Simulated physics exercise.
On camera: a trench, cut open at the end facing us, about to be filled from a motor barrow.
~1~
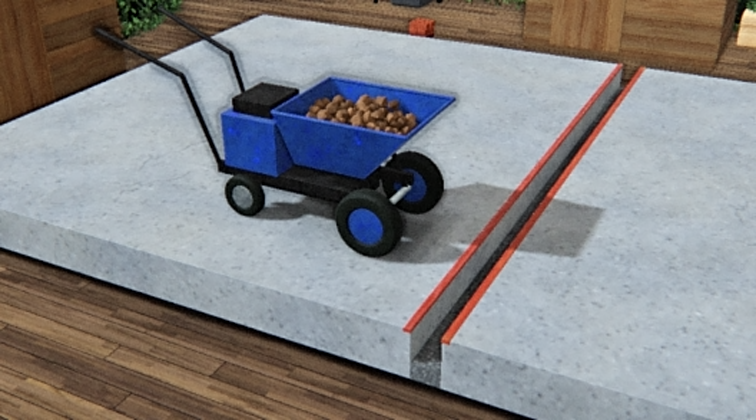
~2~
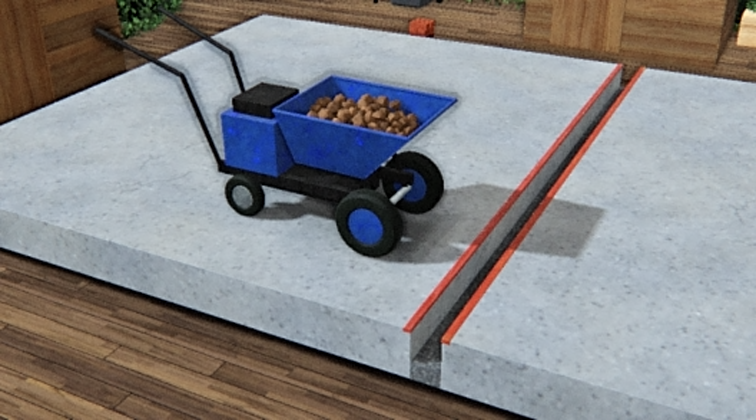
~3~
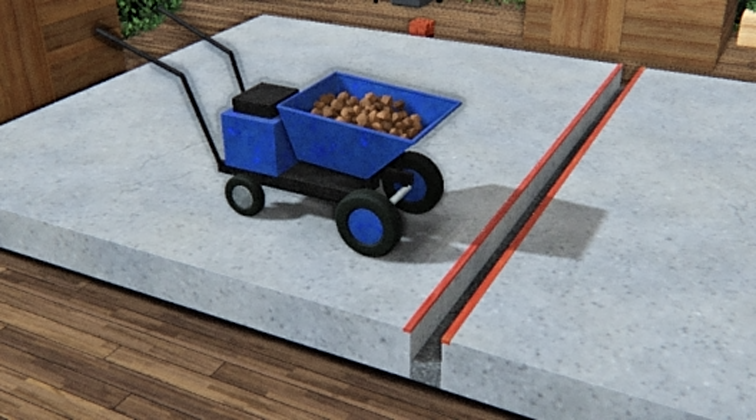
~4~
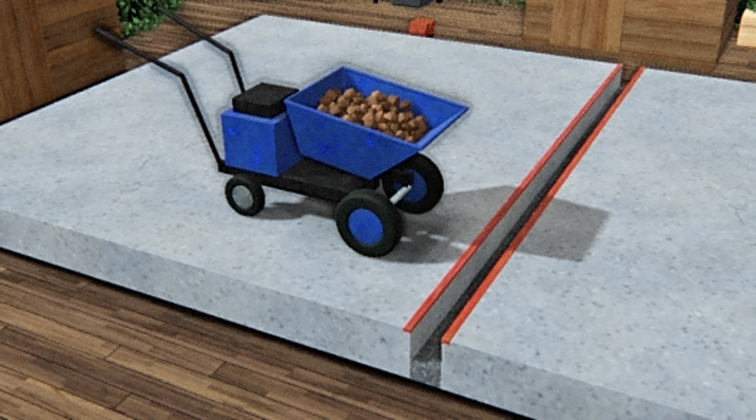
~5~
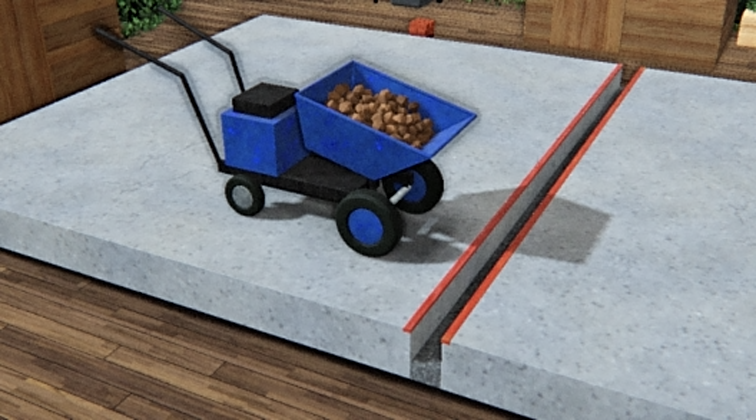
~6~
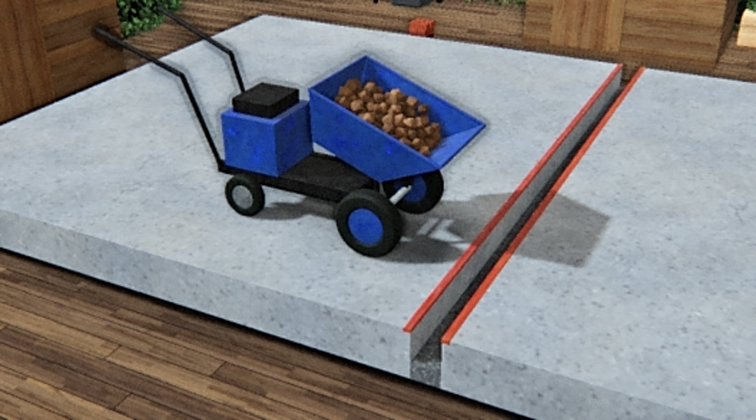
The footage shows a blue motor barrow loaded with brown lumps standing on a pale slab, left of a narrow red-edged trench; its skip, level at first, gradually tilts forward toward the right while the wheels stay in place.
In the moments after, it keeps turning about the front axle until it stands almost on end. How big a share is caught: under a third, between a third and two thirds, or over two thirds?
In the trench: Under a third.
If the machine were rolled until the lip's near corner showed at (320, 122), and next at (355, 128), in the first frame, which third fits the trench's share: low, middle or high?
In turn: Less than a third; one to two thirds.
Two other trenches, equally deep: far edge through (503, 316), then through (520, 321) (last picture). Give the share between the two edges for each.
Near 90 % and 100 %.
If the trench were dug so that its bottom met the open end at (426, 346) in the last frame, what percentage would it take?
About 10 per cent.
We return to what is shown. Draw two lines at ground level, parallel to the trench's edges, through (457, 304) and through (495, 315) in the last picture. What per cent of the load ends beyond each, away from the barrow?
About 70 and 40 per cent.
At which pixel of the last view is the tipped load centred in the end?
Close to (531, 261).
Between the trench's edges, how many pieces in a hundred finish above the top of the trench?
Roughly 30 in a hundred.
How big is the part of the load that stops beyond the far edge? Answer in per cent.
About 60 per cent.
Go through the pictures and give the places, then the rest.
Lip of the skip (406, 139), level; top of the load (352, 113), clay clods; first edge of the trench (432, 297); far edge (470, 307), the trench under half as wide as the skip, and about as deep as wide, in the first picture.
Lip of the skip (408, 140), tipped barely; top of the load (353, 113), in the second picture.
Lip of the skip (413, 143), tipped barely; top of the load (347, 114), in the third picture.
Lip of the skip (421, 149), tipped a little; top of the load (353, 112), in the fourth picture.
Lip of the skip (430, 157), tipped a little; top of the load (361, 110), in the fifth picture.
Lip of the skip (440, 168), tipped clearly; top of the load (358, 101); first edge of the trench (432, 297); far edge (470, 307), in the sixth picture.
Just after the last frame, skip tipped steeply; every one in the skip.
A moment on, skip tipped right over; roughly two thirds in the skip; about a tenth in or heaped over the trench; roughly a third beyond it; just a few falling.
Further on, skip tipped right over; roughly a quarter in the skip; about a tenth in or heaped over the trench; roughly two thirds beyond it.
When it is over, skip tipped right over; roughly a quarter in the skip; about a tenth in or heaped over the trench; roughly two thirds beyond it.
